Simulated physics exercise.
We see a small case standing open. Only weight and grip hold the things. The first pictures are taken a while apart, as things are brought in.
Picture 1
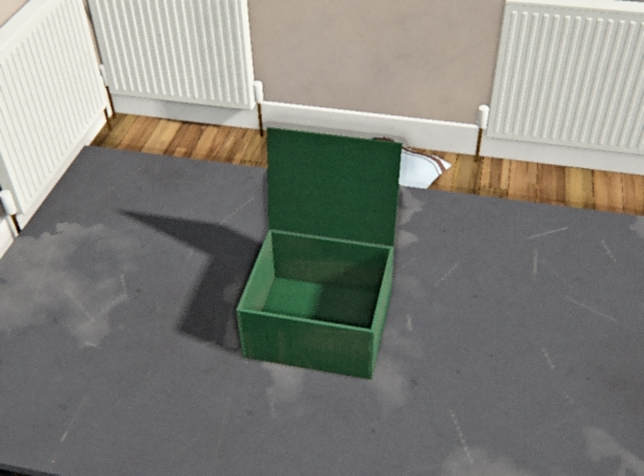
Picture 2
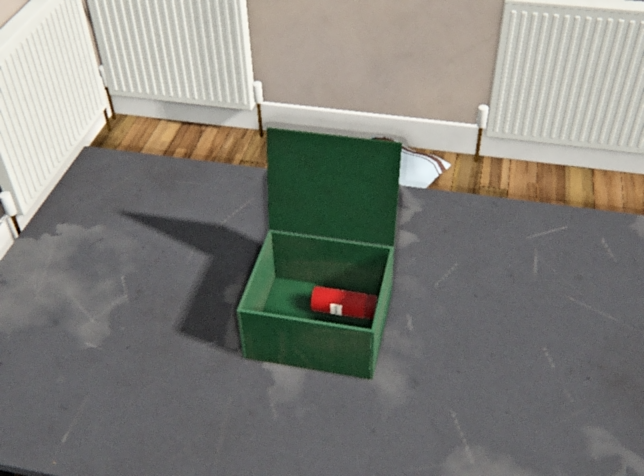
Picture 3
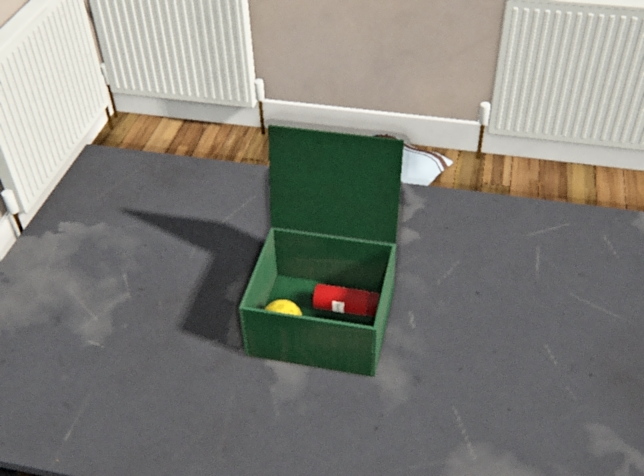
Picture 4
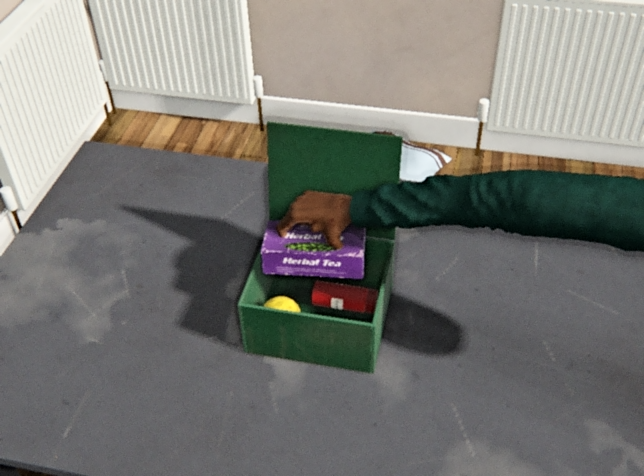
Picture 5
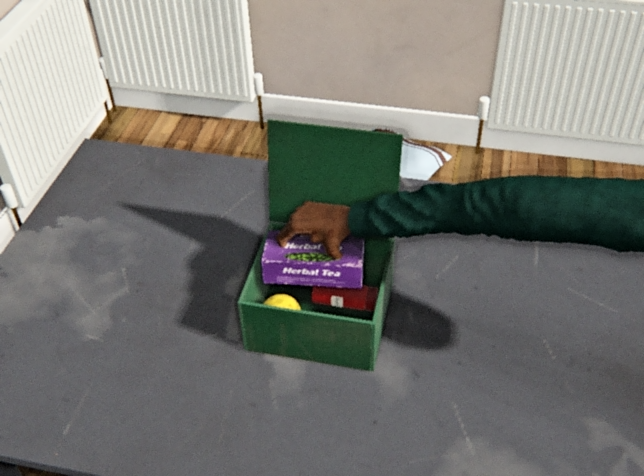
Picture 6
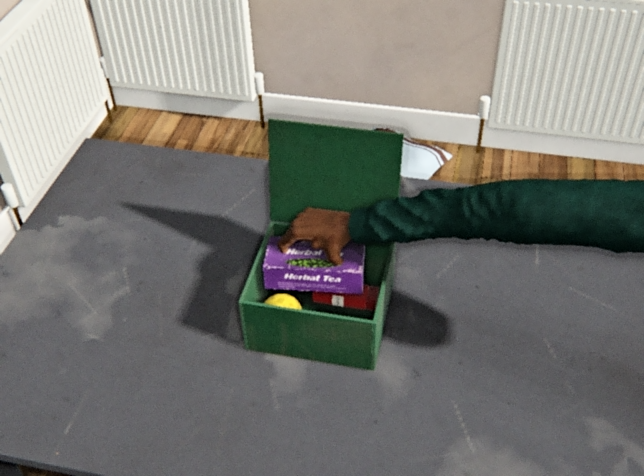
To begin with, a small green case stands open and empty on a dark grey surface. A red cylinder appears inside it, then a yellow round object to its left. A hand in a dark green sleeve, reaching from the right, holds a purple herbal tea carton over them and lowers it slightly.
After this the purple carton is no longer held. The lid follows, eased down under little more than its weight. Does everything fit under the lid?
Here the lid sits on the rim.
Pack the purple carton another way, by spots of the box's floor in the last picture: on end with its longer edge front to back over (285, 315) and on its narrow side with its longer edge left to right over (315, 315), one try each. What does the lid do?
In the first case it stays ajar; in the second case it closes.
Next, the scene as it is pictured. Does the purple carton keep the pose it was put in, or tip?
The purple carton tips.
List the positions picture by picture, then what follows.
The last thing is not in view yet, in the first picture.
The last thing is not in view yet, in the second picture.
The last thing is not in view yet, in the third picture.
Still above its spot; purple carton (314, 249), in the fourth picture.
Still above its spot; purple carton (314, 259), in the fifth picture.
In place under the hand; purple carton (315, 265), in the sixth picture.
Then, 0.60 s past the last view, purple carton rocked 29° from its first pose near (318, 287).
Then, 1.50 s past the last view, lid 65° above the rim; purple carton rocked 36° from its first pose near (314, 294); yellow ball displaced a little.
Then, 1.90 s past the last view, lid 26° above the rim; purple carton rocked 36° from its first pose near (314, 294); yellow ball displaced a little.
Finally, lid shut; down or leaning hard in the box, purple carton; the other 2 still in place. Final places as the last picture's camera would see them, purple carton near (314, 294).
